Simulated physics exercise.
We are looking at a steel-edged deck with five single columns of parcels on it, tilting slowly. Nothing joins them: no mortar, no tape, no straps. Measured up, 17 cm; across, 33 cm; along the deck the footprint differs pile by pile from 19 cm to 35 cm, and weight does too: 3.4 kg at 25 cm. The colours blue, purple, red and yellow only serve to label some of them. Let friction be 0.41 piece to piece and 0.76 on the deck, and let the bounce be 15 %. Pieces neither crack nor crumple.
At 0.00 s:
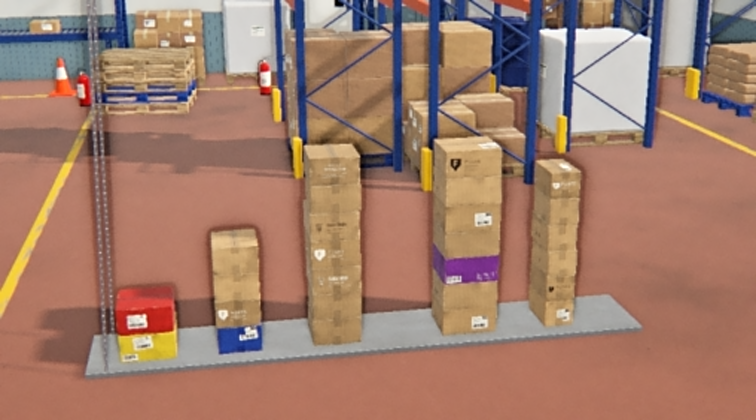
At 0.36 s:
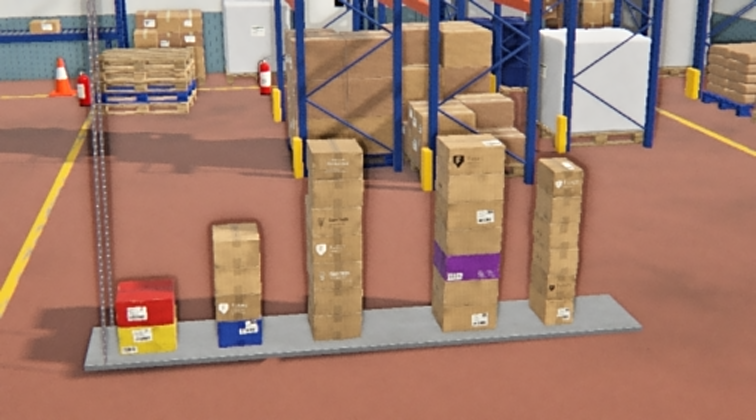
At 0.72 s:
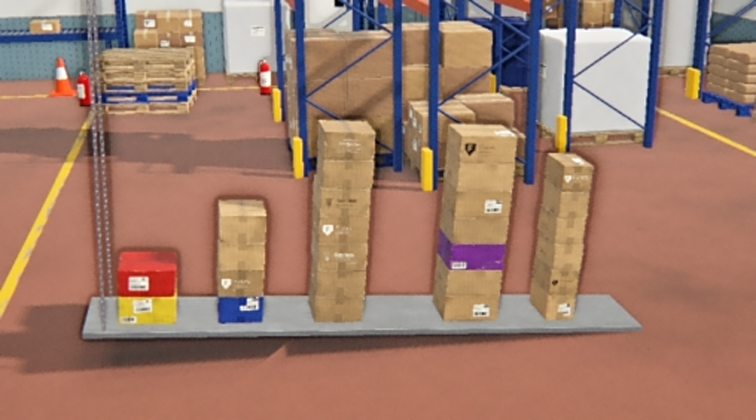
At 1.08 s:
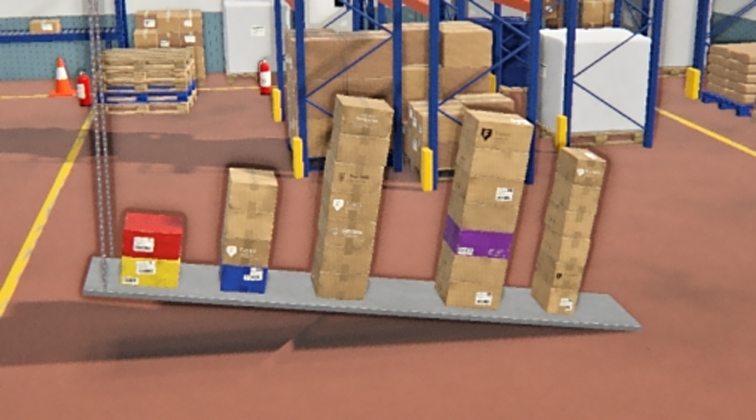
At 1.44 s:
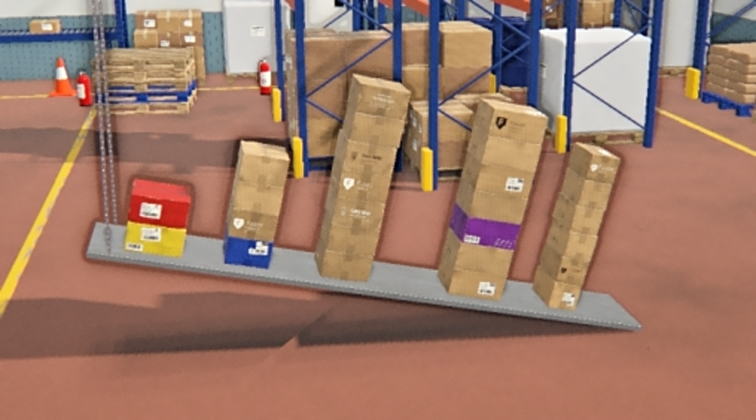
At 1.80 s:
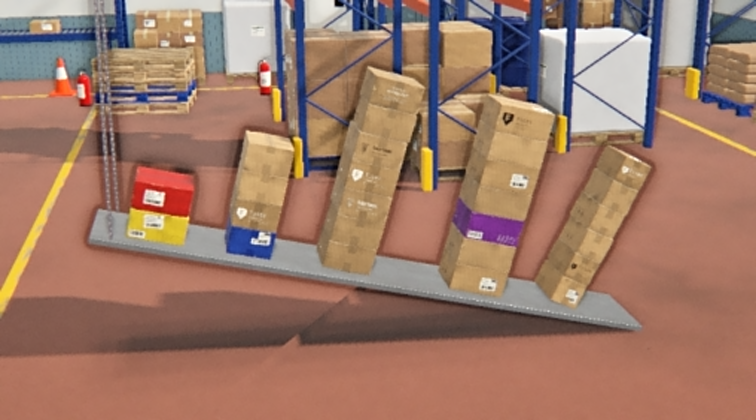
A deck holding five parcel stacks tilts down rightward, and the far-right stack leans right.
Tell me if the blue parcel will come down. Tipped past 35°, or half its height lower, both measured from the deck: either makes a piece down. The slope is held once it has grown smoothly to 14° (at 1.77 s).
My guess is it makes it.
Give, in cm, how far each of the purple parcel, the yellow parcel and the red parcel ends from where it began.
About: Purple 60, yellow 80, red 80.
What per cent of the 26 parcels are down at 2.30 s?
25 %.
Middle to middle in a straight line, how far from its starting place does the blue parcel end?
About 65 cm.
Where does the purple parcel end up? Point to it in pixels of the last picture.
About (555, 261).
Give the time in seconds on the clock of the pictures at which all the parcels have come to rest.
About 4.0 s.
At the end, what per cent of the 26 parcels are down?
Roughly 70 percent.
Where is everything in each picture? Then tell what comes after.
In the first frame (pixels give the middle of a visible side; leans and shifts are taken against what carries them), middle of the deck's edge (377, 352) slope 0°; blue parcel (240, 340); red parcel (145, 321); yellow parcel (148, 348); none has stirred.
The second frame shows middle of the deck's edge (377, 348) slope 1°; blue parcel (240, 334).
The third frame shows middle of the deck's edge (378, 332) slope 4°; blue parcel (241, 311).
The fourth frame shows middle of the deck's edge (380, 312) slope 9°; blue parcel (244, 280).
The fifth frame shows middle of the deck's edge (383, 295) slope 13°; blue parcel (249, 254); movement in 2 of them.
The sixth frame shows middle of the deck's edge (384, 288) slope 14°; blue parcel (251, 244); purple parcel (495, 230); yellow parcel (157, 228); steepest lean 12°, the parcel at (620, 198); movement in 11 of them.
After 2.30 s, slope 14°; 6 of the 26 parcels down; blue parcel unmoved.
After 2.98 s, slope 14°; 19 of the 26 parcels down; blue parcel unmoved; purple parcel 37° from how it stood, 9 cm lower.
In the end (4.2 s), slope 14°; 18 of the 26 parcels down; blue parcel unmoved; purple parcel 42° from how it stood, 17 cm lower; red parcel unmoved. From the last view, middles, blue parcel near (250, 235), purple parcel near (555, 261).
